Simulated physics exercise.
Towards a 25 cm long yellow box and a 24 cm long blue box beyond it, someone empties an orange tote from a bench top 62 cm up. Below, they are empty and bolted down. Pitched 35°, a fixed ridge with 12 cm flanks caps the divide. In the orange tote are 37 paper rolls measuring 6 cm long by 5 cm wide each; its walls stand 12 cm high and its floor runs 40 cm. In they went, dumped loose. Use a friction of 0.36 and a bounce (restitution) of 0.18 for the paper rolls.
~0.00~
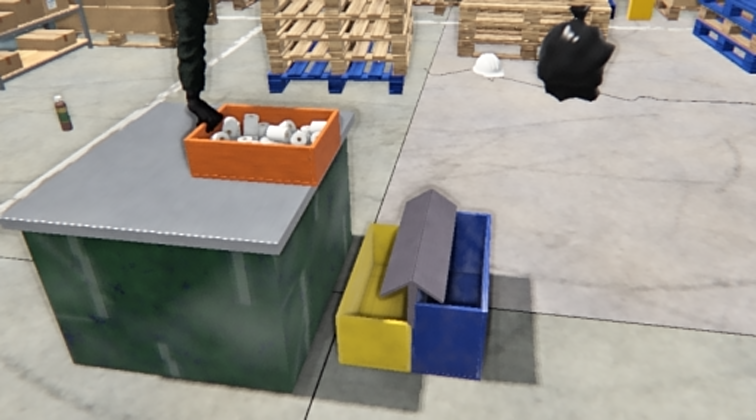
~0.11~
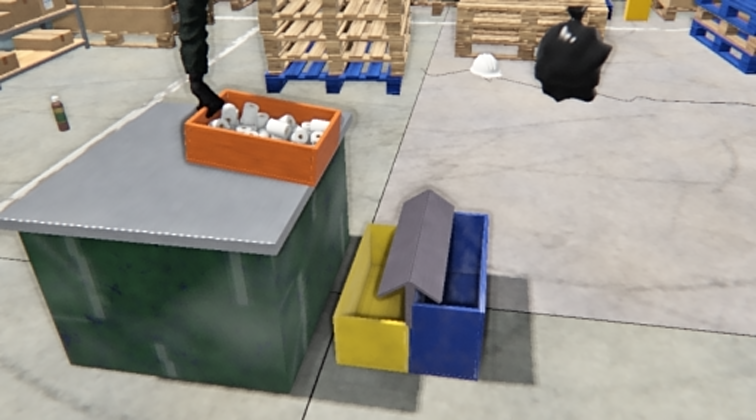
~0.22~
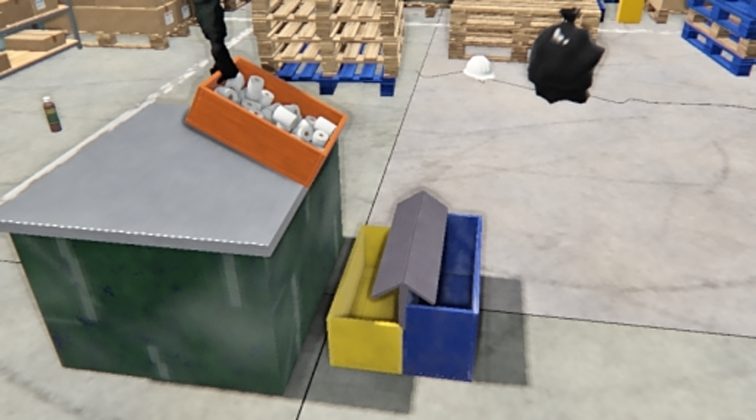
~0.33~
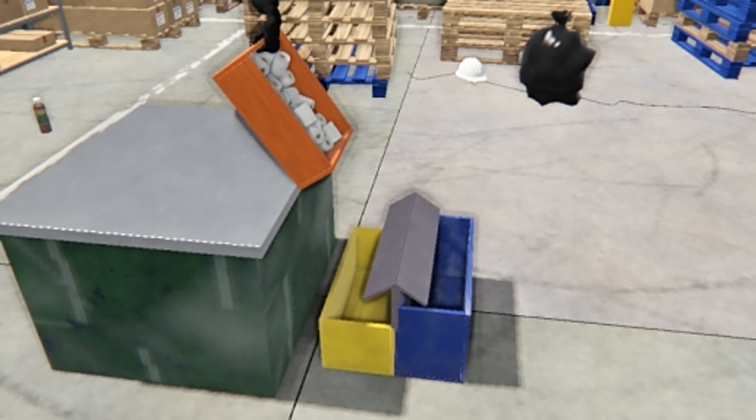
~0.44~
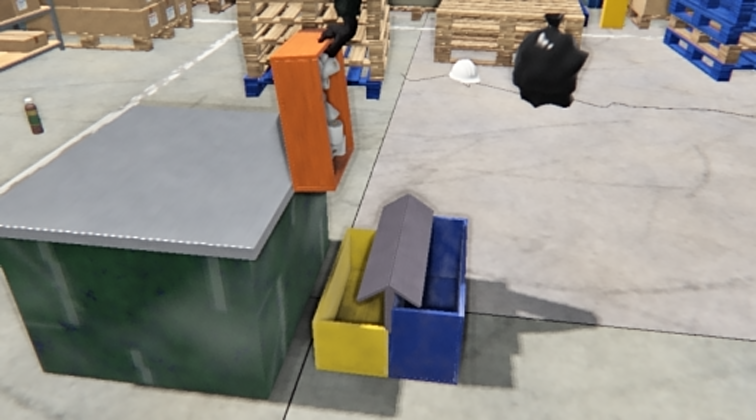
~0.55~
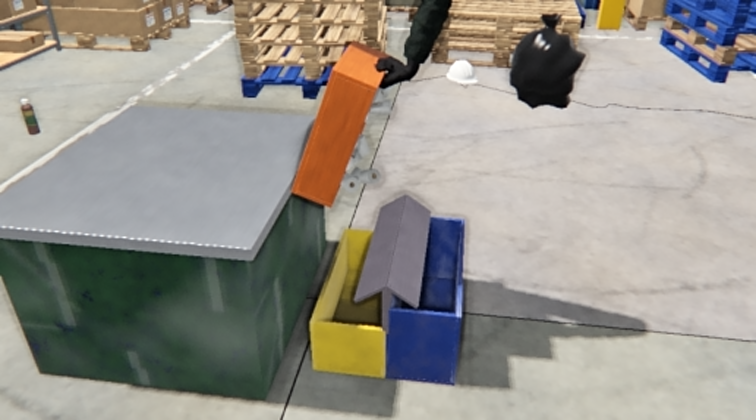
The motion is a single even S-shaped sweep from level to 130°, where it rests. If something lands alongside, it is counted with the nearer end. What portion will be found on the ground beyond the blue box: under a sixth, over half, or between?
The paper rolls that land on the ground beyond the blue box make up a sixth up to a half of the lot.
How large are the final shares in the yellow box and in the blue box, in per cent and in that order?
35 and 20 %.
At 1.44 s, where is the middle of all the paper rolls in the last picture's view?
The middle lies close to (415, 315).
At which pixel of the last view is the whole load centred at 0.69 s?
At about (403, 193).
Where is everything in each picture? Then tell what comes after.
In the first picture (each is followed by its nearest rim corner in this view; the camera pans a little), orange tote, (310, 147); blue box, (483, 310); 0° from level; none out.
In the second picture, orange tote, (313, 147); 8° from level.
In the third picture, orange tote, (322, 153); 28° from level.
In the fourth picture, orange tote, (332, 166); 56° from level.
In the fifth picture, orange tote, (335, 186); 85° from level.
In the sixth picture, orange tote, (333, 204); blue box, (457, 315); 110° from level; 4 out, the lowest roll at (356, 178).
After 0.69 s, tilt 129°; 6 still in the orange tote and 31 in the air.
After 0.87 s, tilt 130°; 2 in the yellow box, 8 in the blue box, 7 on the ground beyond the blue box and 20 in the air.
After 1.12 s, tilt 130°; 12 in the yellow box, 8 in the blue box, 1 on the ground short of the yellow box, 14 on the ground beyond the blue box and 2 in the air.
Final count (at 1.44 s), 13 in the yellow box, 8 in the blue box, 2 on the ground short of the yellow box and 14 on the ground beyond the blue box. Asked share, 14 of 37, 38 per cent.
